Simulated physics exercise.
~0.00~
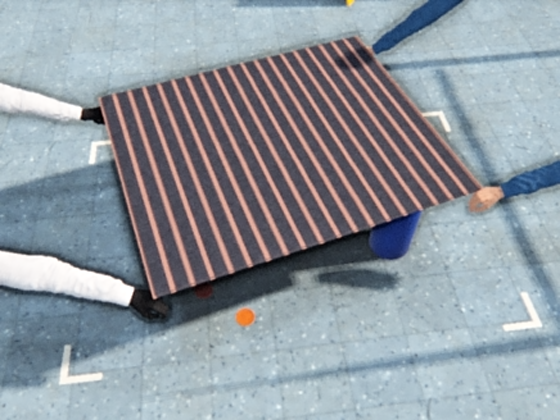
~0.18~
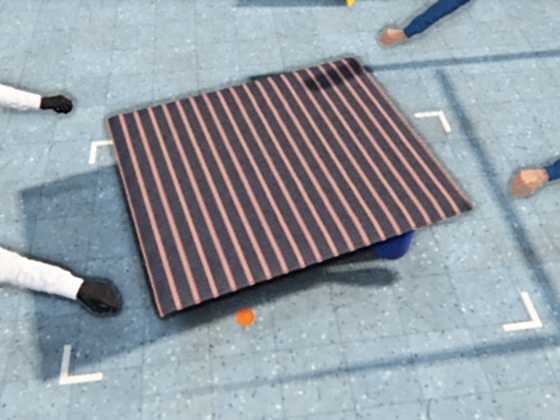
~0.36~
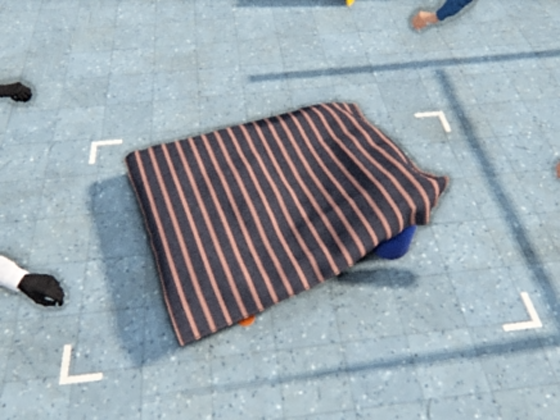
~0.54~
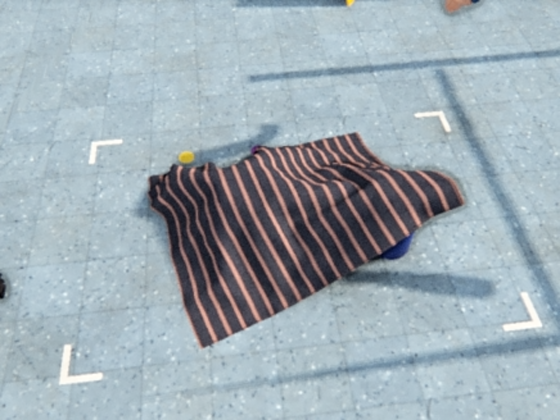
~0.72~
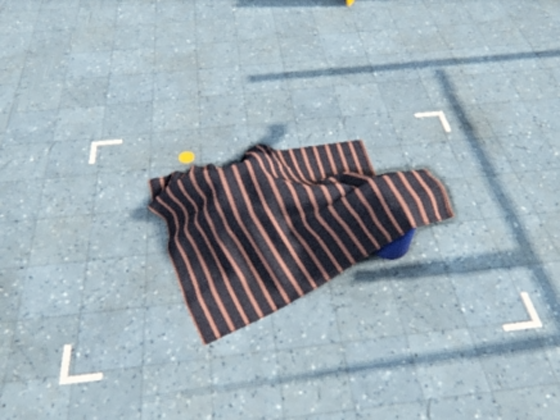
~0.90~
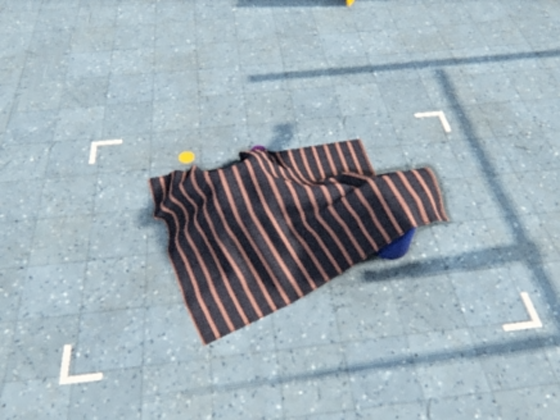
On a bluish tiled hallway floor, gloved and bare hands releasing a striped blanket, which drops and settles crumpled over hidden objects.
